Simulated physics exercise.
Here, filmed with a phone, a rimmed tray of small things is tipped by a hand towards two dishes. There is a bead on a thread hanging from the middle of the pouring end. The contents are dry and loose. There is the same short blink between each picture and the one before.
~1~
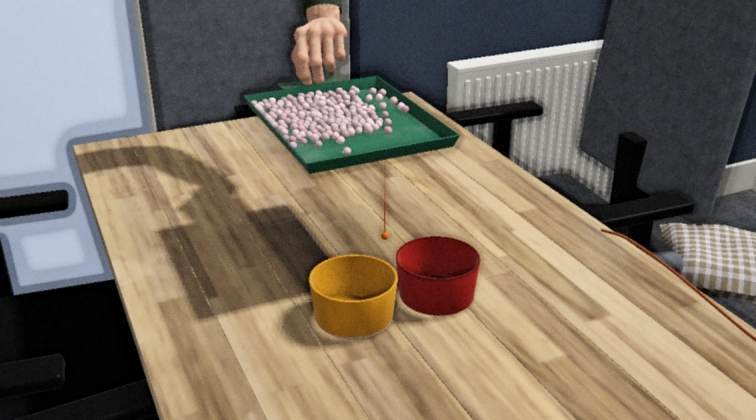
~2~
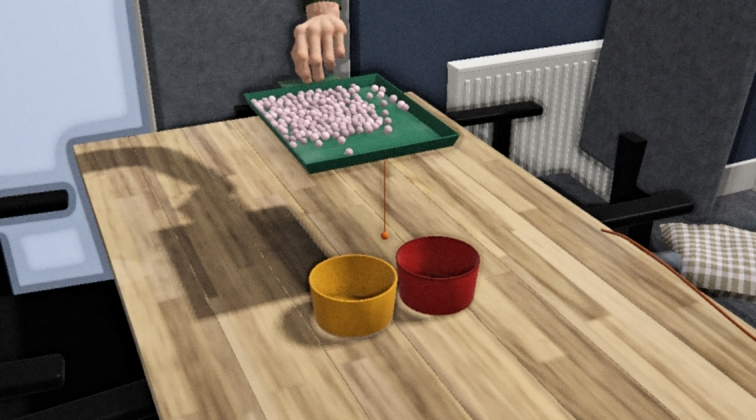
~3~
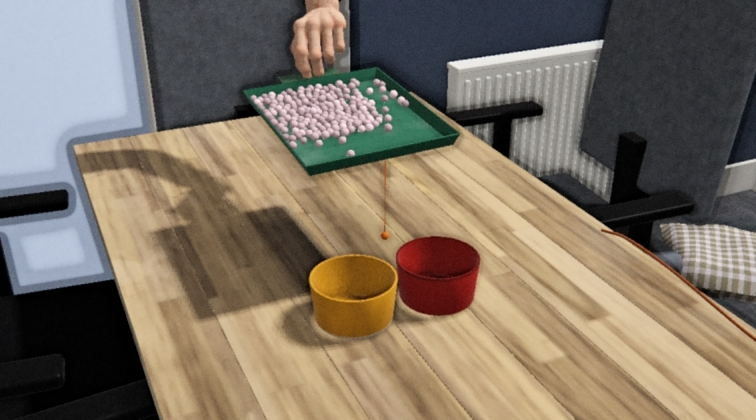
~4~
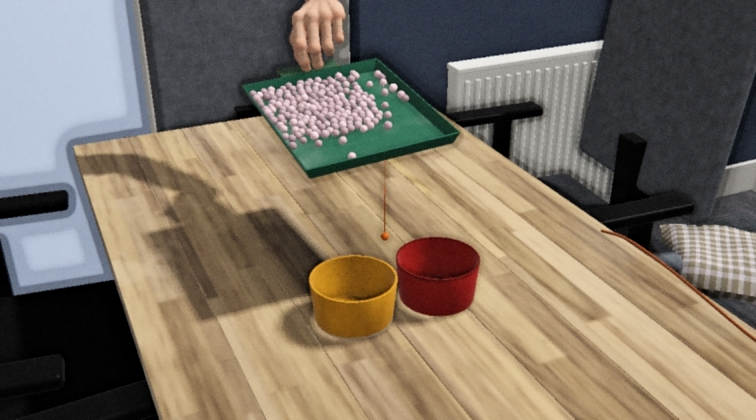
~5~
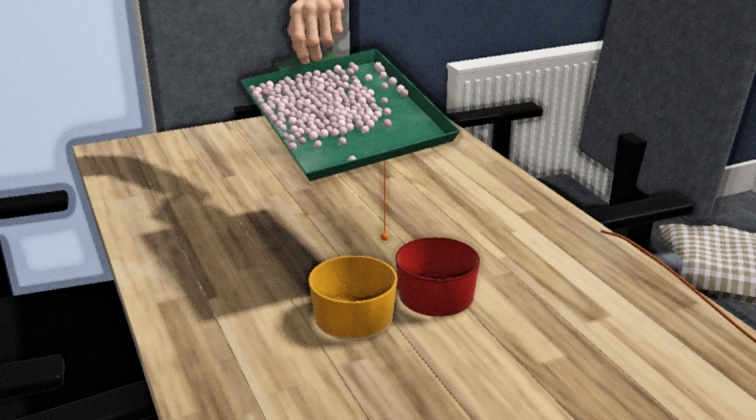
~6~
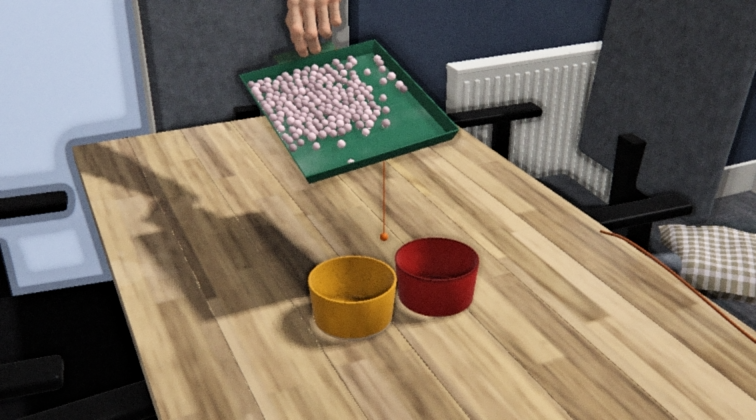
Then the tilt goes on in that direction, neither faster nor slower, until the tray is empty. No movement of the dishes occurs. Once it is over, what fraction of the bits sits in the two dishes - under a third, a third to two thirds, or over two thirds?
What lands in the dishes sits in the middle, a third to two thirds of the load.
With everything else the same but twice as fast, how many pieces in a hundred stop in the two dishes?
That works out at roughly 40 per cent.
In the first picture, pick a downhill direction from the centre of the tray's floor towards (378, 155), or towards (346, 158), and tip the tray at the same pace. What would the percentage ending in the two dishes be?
The first comes to 90 %, while the second comes to 70 %.
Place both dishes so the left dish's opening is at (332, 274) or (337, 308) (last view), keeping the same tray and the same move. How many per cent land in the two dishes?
It works out to 80 percent and then 10 percent.
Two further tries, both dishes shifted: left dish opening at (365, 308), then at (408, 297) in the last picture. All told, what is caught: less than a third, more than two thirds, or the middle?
Try 1 - less than a third; try 2 - less than a third.
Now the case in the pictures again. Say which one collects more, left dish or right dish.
Simple - that is the left-placed one.
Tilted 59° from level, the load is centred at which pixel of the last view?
Somewhere about pixel (322, 202).
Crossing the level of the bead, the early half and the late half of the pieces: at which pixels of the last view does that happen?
Around (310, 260) at first; around (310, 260) after that.
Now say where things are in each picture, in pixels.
In the first picture, corners of the pouring end at (309, 160) and (453, 134), level; middle of the load at (324, 114), sugar pearls; left dish at (371, 316); right dish at (457, 293); bead on its thread at (385, 236).
In the second picture, corners of the pouring end at (309, 161) and (453, 133), level; middle of the load at (324, 113).
In the third picture, corners of the pouring end at (309, 163) and (453, 132), tipped barely, lowest at the left corner; middle of the load at (324, 110).
In the fourth picture, corners of the pouring end at (309, 166) and (453, 131), tipped a little, lowest at the left corner; middle of the load at (324, 106), a stray few on the move.
In the fifth picture, corners of the pouring end at (309, 169) and (453, 129), tipped a little, lowest at the left corner; middle of the load at (323, 102), a small part on the move.
In the sixth picture, corners of the pouring end at (308, 172) and (452, 128), tipped a little, lowest at the left corner; middle of the load at (322, 99), most on the move; left dish at (370, 317); right dish at (456, 295).
Soon after the last picture, tray tipped steeply; about half on the tray; about a quarter in the left dish; a small part outside both; a small part in the air.
A little later, tray tipped right over; about half in the left dish; about half outside both; a stray few in the air.
Later still, tray tipped past a quarter turn; about half in the left dish; about half outside both.
By the end, tray tipped past a quarter turn; about half in the left dish; none in the right dish; about half outside both.
